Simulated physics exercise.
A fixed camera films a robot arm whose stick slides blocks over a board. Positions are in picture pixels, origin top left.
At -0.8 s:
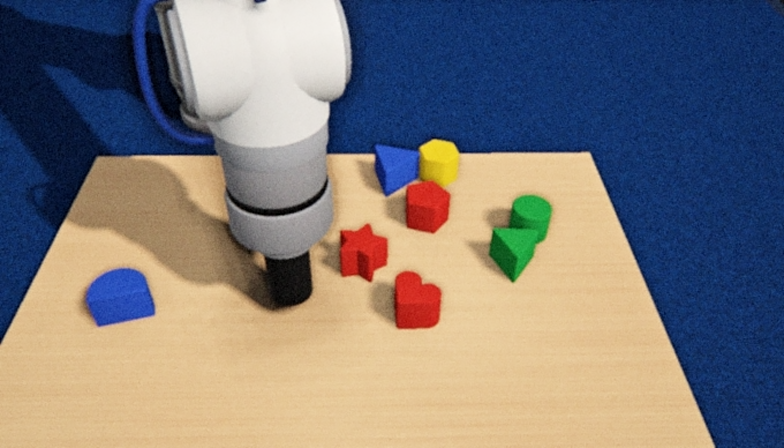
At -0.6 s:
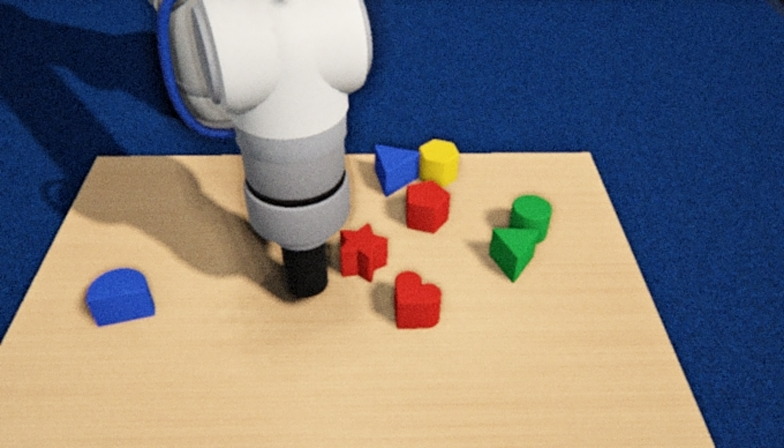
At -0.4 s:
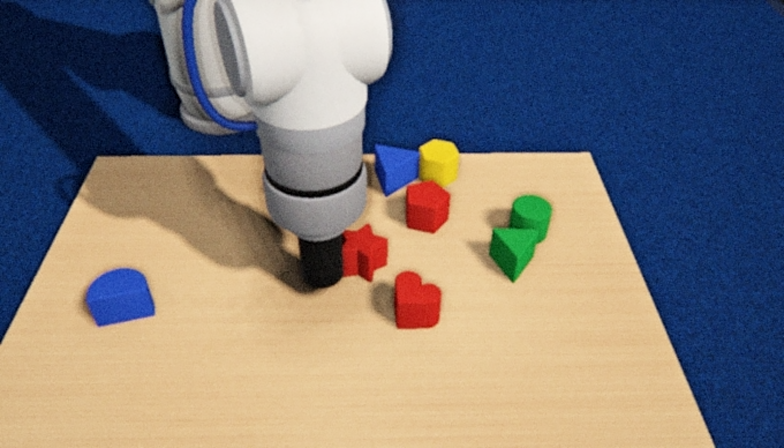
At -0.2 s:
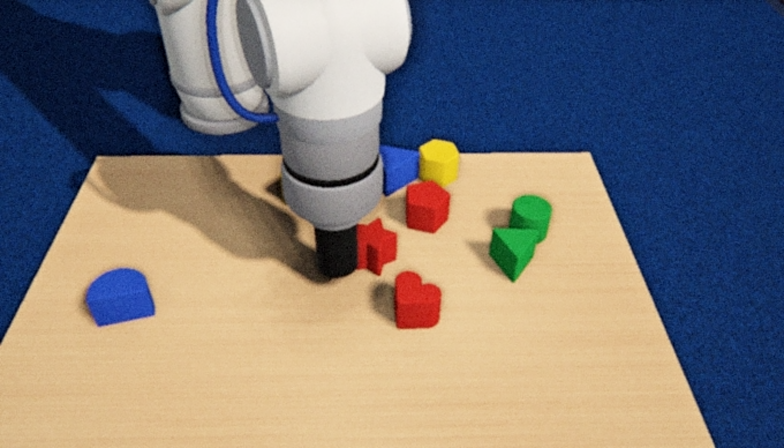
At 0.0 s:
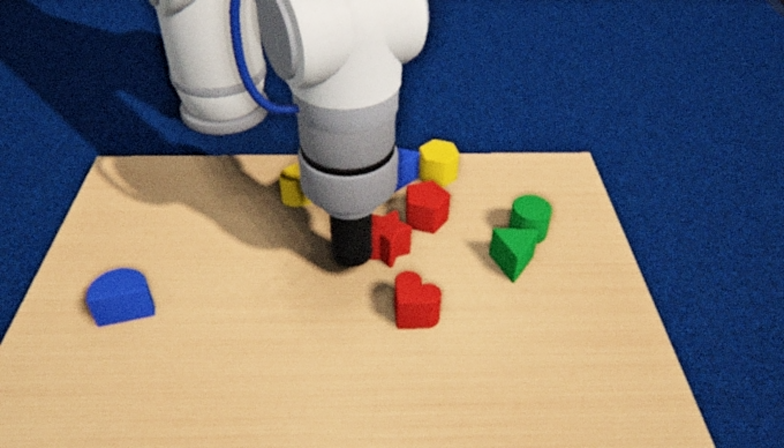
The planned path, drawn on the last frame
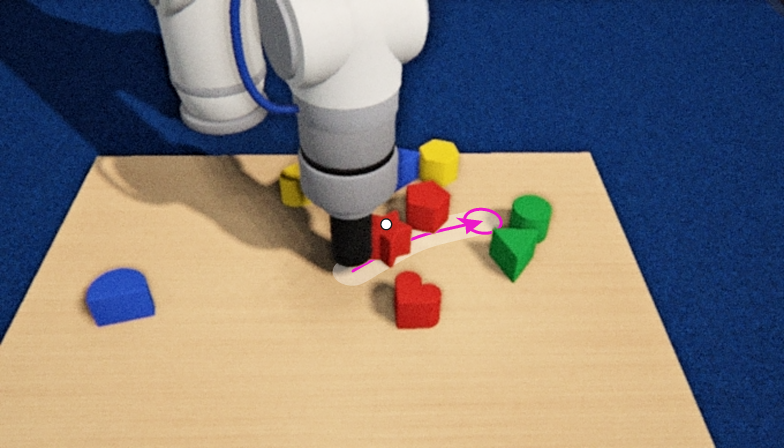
A robot arm moves right across the table and pushes the red star rightward and back.
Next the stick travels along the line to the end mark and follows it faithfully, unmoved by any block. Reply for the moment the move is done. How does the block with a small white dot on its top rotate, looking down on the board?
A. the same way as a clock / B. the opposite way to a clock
A - the same way as a clock.
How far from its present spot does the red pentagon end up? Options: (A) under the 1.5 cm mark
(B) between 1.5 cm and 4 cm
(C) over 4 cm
I choose C.
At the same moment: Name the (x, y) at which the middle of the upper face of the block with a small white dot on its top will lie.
That would be at about pixel (509, 181).
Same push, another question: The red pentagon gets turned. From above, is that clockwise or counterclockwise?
The block spins anticlockwise.
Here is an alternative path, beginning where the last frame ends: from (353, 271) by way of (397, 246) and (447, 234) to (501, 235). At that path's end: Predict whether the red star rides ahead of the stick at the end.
I'd say it has come free.
The line goes from (353, 271) via (415, 238), ending at (483, 221); the dot is on the red star.
On the path given first. One third of the way, stick at (395, 230); red star at (418, 203), turned 15° clockwise; red pentagon at (444, 181).
Two thirds of the way, stick at (439, 214); red star at (464, 190), turned 25° clockwise; red pentagon at (467, 167), turned 40° anticlockwise.
At the end, stick at (485, 204); red star at (509, 181), turned 25° clockwise; red pentagon at (485, 157), turned 105° anticlockwise; green circle unmoved.
